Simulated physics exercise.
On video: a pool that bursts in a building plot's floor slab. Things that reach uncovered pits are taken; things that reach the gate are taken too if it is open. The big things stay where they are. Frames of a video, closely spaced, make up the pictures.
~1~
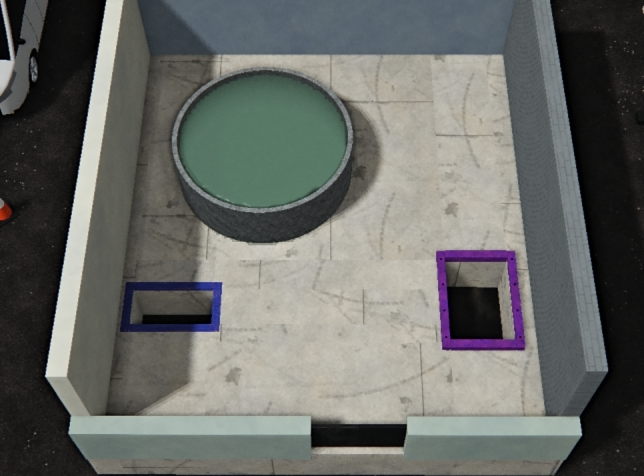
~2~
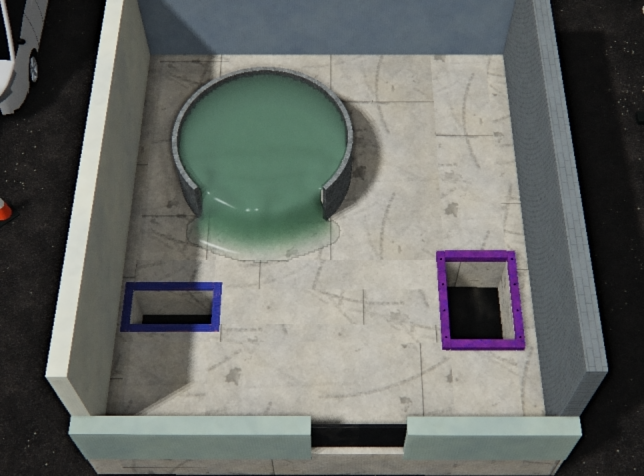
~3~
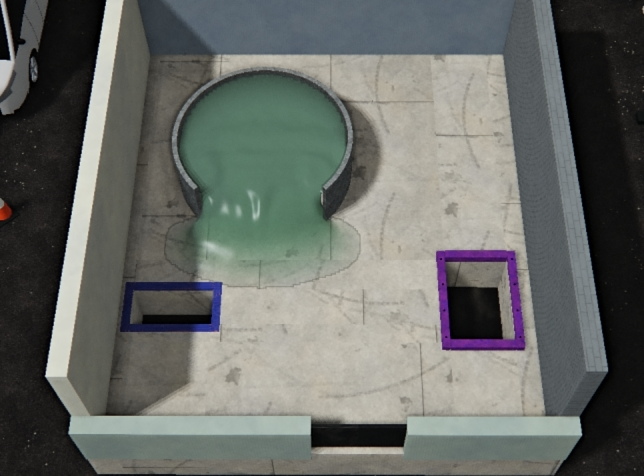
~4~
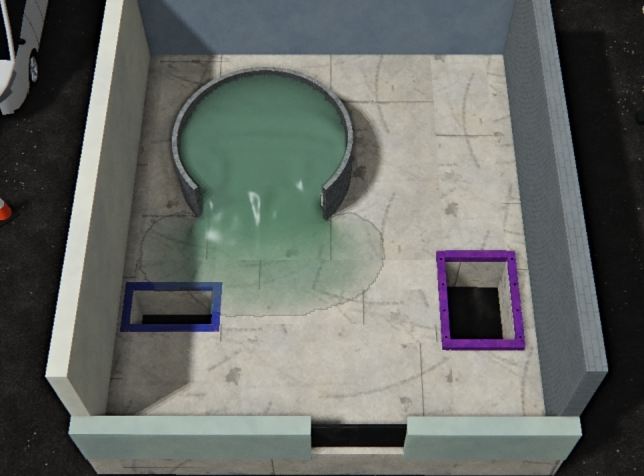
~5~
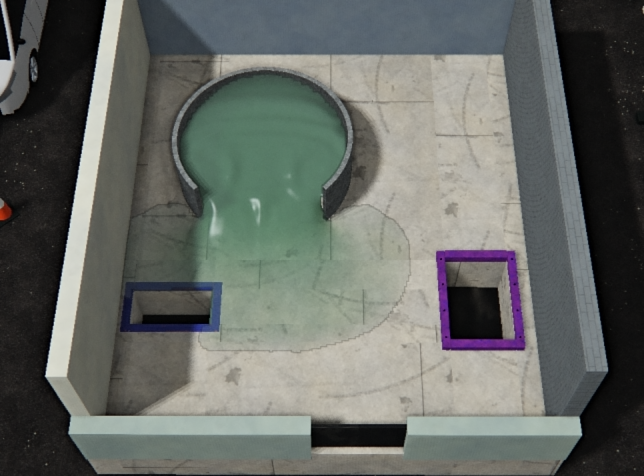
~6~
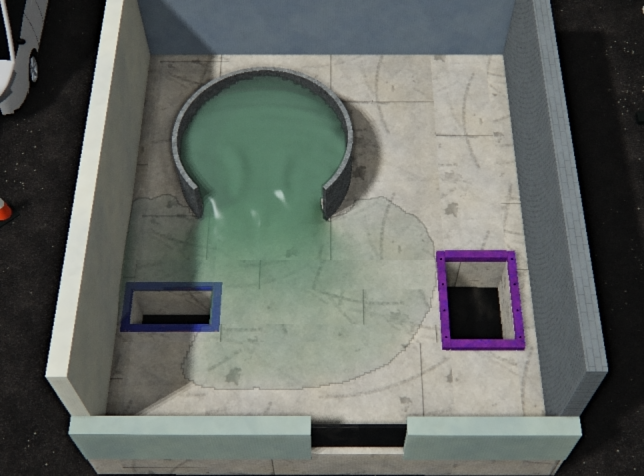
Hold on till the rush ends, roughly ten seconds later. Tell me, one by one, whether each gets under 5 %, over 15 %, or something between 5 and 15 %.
The gate will be a minor outlet short of five per cent; the purple pit will be a middling outlet at five to fifteen per cent; the blue pit will be a major outlet past fifteen per cent.
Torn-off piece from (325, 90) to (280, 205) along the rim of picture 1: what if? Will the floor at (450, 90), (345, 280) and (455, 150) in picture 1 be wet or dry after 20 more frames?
Well, the first is hit by the spill, the next hit by the spill, the last hit by the spill.
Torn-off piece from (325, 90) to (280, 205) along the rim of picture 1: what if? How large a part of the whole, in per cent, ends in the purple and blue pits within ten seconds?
The purple pit gets 20 per cent and the blue pit 15 per cent.
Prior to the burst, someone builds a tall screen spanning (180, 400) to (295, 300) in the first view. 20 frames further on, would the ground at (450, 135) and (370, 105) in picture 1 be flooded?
Going by the list, I'd say kept clear of the flood, then kept clear of the flood.
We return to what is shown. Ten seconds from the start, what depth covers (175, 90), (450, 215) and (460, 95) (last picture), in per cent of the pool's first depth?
Around 4, 2 and 10 %.
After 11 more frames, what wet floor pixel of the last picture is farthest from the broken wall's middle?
The farthest wet point should be near (542, 436).
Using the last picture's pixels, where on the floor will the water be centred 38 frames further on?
My guess is about (326, 290).
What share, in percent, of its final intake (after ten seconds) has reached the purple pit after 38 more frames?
Near 90 %, I'd say.
A moment on, water covers 45 % of the floor; the gate 0 %, the purple pit 0 %, the blue pit 7 %.
Next, water covers 45 % of the floor; the gate 0 %, the purple pit 0 %, the blue pit 13 %.
Then, water covers 55 % of the floor; the gate 0 %, the purple pit 1 %, the blue pit 21 %.
Later, water covers 85 % of the floor; the gate 0 %, the purple pit 7 %, the blue pit 33 %.
In the end, water covers 95 % of the floor; the gate 0 %, the purple pit 8 %, the blue pit 43 %.
